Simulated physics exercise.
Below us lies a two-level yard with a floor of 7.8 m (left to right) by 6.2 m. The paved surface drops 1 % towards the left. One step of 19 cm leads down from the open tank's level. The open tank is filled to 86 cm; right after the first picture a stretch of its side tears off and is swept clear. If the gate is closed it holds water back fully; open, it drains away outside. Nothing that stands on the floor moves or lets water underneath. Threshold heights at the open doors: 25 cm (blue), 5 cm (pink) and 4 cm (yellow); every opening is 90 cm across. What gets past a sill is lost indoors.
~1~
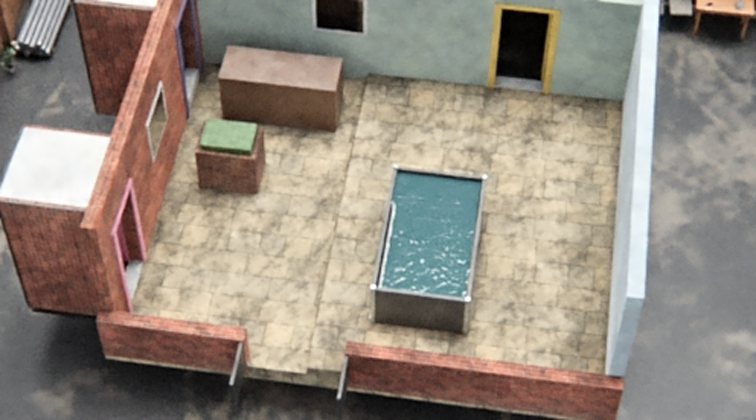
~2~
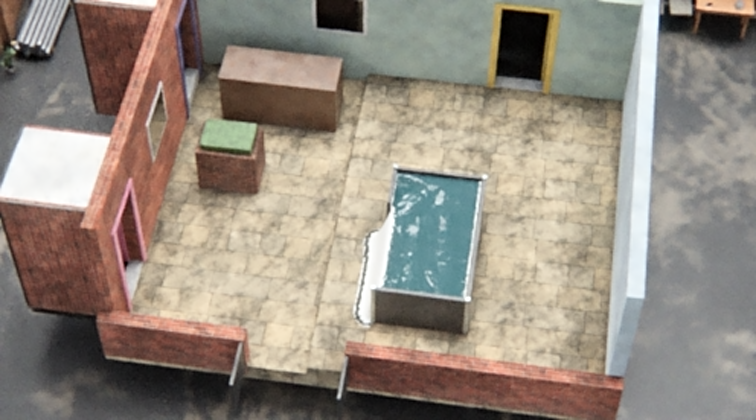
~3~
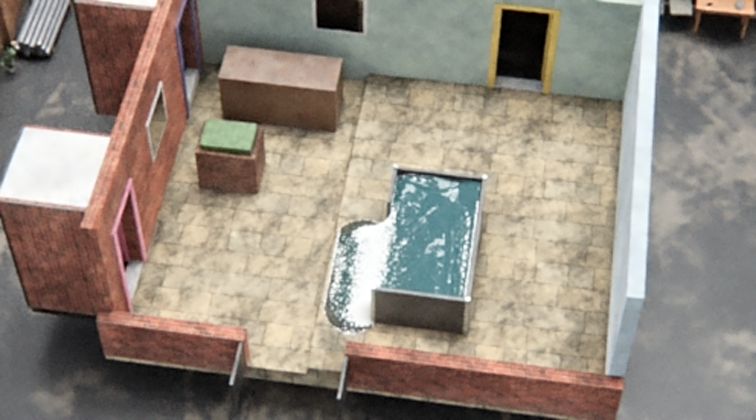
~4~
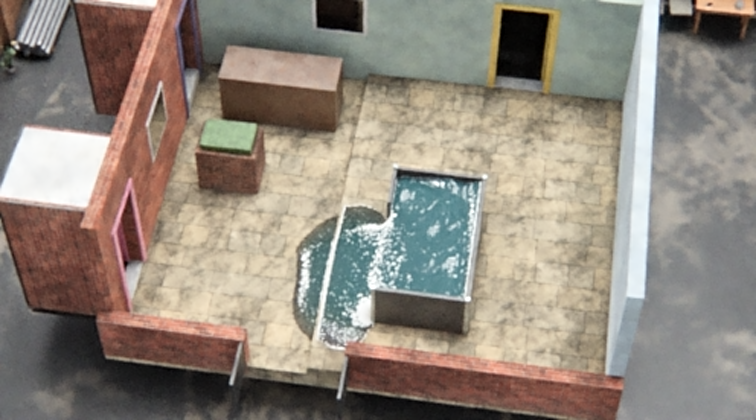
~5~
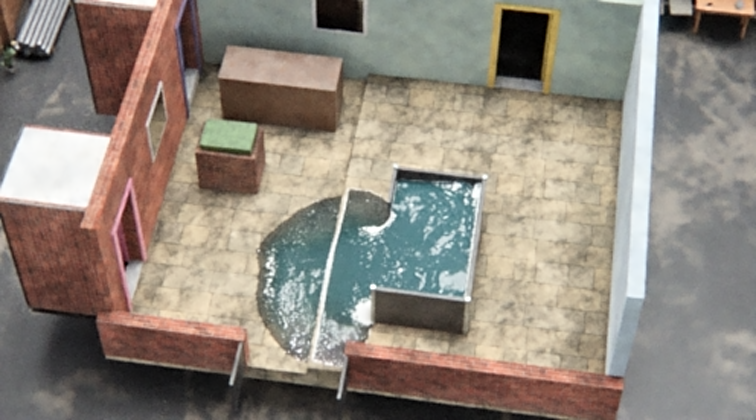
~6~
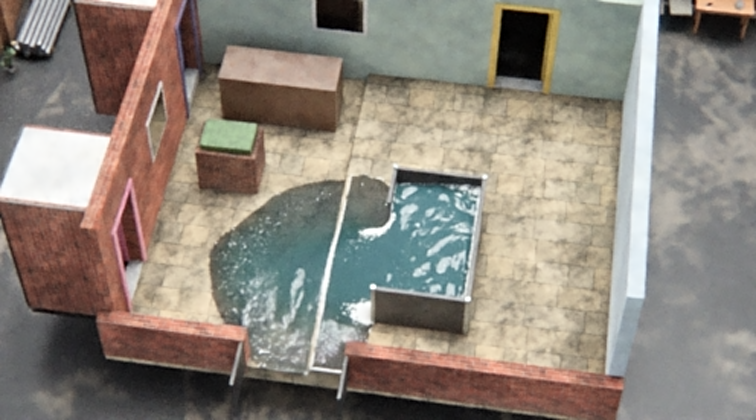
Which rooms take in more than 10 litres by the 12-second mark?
Door by door: At the blue door it stays under the limit; at the pink door it exceeds the limit; at the yellow door it does not reach the limit.
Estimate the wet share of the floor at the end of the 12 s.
Some 45 per cent of it.
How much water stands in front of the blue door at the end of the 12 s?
About 13.0 cm.
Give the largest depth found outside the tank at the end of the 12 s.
Up to some 14 cm.
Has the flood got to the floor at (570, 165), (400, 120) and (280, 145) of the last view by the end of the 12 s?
In that order: Still dry, dry, wet.
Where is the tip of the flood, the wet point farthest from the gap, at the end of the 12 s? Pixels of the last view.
At about (204, 67).
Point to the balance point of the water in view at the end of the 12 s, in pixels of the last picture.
At about (251, 211).
A moment later water covers 35 % of the floor and is deepest (44 cm) near (122, 337); blue door not reached, pink door 16 cm at the sill, 53 L in, yellow door not reached.
Soon after water covers 35 % of the floor and is deepest (50 cm) near (122, 337); blue door 2 cm at the sill, 0 L in, pink door 34 cm at the sill, 253 L in, yellow door not reached.
Next water covers 45 % of the floor and is deepest (27 cm) near (186, 345); blue door 13 cm at the sill, 0 L in, pink door 24 cm at the sill, 489 L in, yellow door not reached.
Later on water covers 45 % of the floor and is deepest (18 cm) near (365, 84); blue door 15 cm at the sill, 0 L in, pink door 12 cm at the sill, 694 L in, yellow door not reached.
At the end water covers 45 % of the floor and is deepest (14 cm) near (195, 95); blue door 13 cm at the sill, 0 L in, pink door 12 cm at the sill, 801 L in, yellow door not reached.
